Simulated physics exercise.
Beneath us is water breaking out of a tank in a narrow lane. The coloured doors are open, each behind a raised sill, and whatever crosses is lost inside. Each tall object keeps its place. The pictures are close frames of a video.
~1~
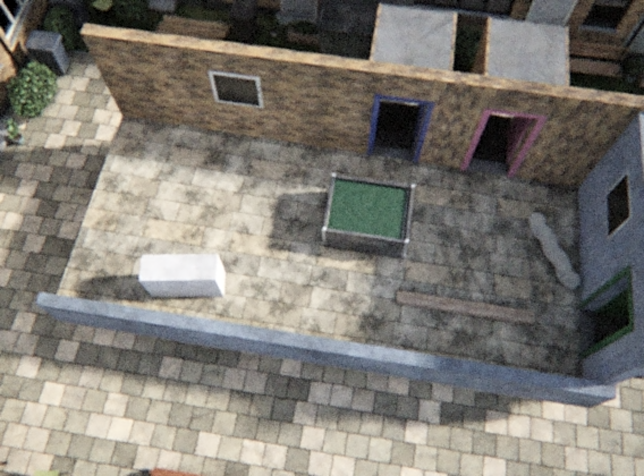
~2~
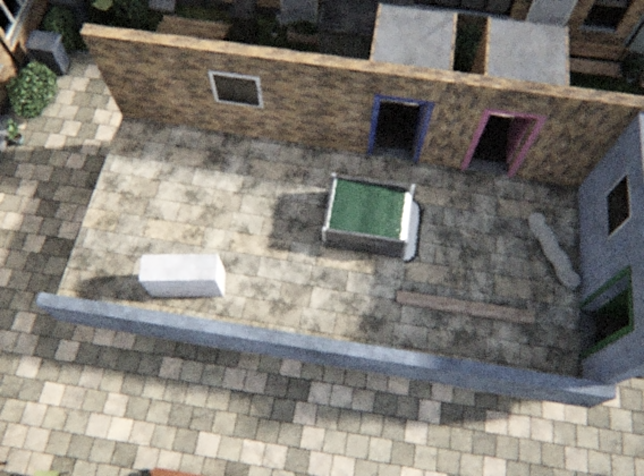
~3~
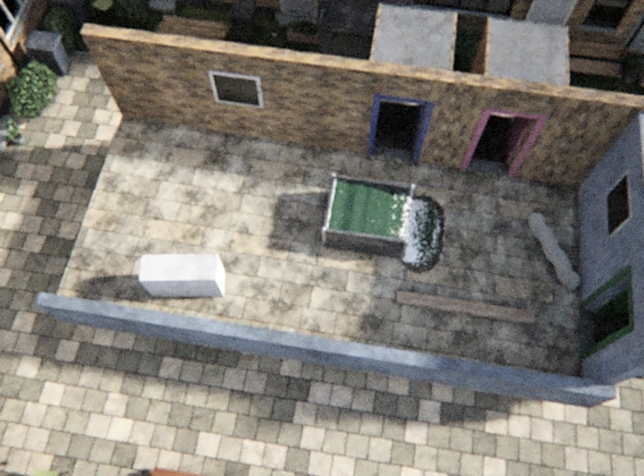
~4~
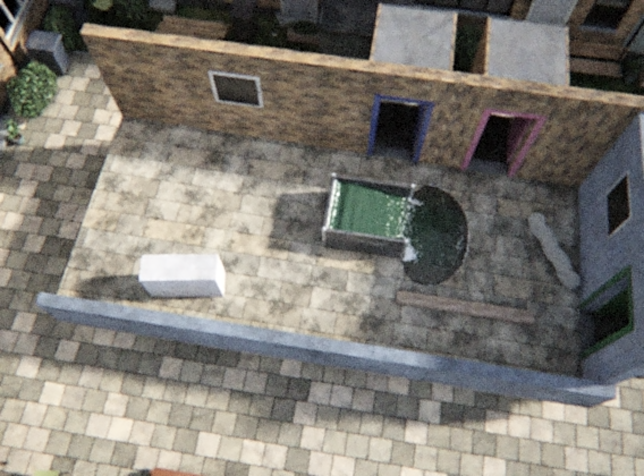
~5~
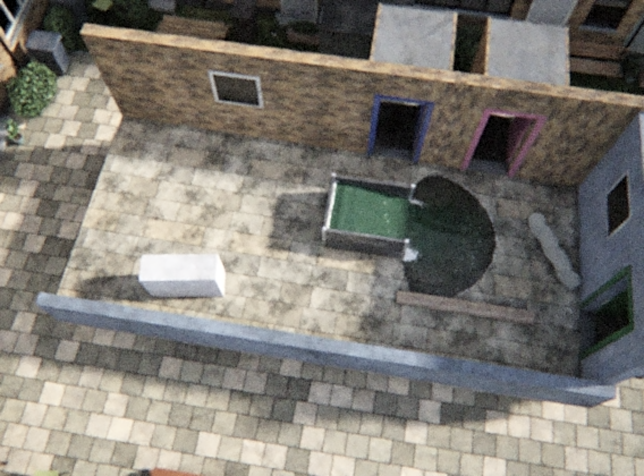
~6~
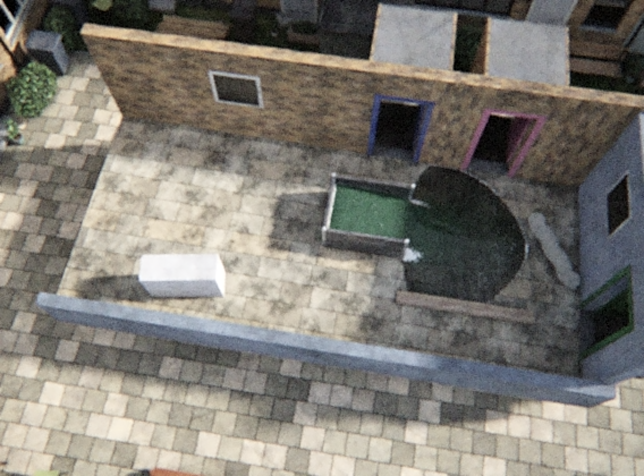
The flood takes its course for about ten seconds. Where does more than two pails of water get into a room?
The green door lets in more than two pails; the pink door lets in two pails or less; the blue door lets in two pails or less.
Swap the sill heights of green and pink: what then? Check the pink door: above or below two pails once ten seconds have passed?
As I see it, the pink door tops the mark.
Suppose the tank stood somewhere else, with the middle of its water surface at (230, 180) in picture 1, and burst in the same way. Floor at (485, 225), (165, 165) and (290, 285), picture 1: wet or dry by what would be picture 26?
I'd say swamped for the first, still dry for the second and still dry for the third.
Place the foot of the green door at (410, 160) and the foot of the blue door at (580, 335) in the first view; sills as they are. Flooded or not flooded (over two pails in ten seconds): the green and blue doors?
As it turns out, the green door keeps clear but the blue door spills past.
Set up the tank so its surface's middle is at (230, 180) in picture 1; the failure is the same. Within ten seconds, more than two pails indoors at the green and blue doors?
Green door: Overshoots; blue door: Overshoots.
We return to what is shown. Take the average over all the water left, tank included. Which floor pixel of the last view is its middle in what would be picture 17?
Near pixel (480, 243).
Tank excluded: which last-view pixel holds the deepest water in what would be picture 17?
My finger goes to (575, 191).
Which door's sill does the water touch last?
Going by the pictures, I'd say the blue one.
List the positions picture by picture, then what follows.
Still water in the open tank at (369, 209), in the first frame.
Water pours out at (405, 224) and has run to (408, 259), in the second frame.
The front is at (422, 269), out from the gap at (405, 225), in the third frame.
The front is at (462, 256), out from the gap at (405, 225), in the fourth frame.
Water pours out at (405, 226) and has run to (491, 251), in the fifth frame.
Water pours out at (405, 226) and has run to (521, 237), in the sixth frame.
A moment on, water covers 20 % of the floor; the green door wet at the sill, nothing in, the pink door wet at the sill, nothing in, the blue door not reached.
Next, water covers 25 % of the floor; the green door over two buckets in, the pink door wet at the sill, nothing in, the blue door not reached.
Then, water covers 30 % of the floor; the green door far over two buckets in, the pink door wet at the sill, nothing in, the blue door not reached.
Later, water covers 35 % of the floor; the green door far over two buckets in, the pink door wet at the sill, nothing in, the blue door not reached.
In the end, water covers 50 % of the floor; the green door far over two buckets in, the pink door wet at the sill, nothing in, the blue door wet at the sill, nothing in.
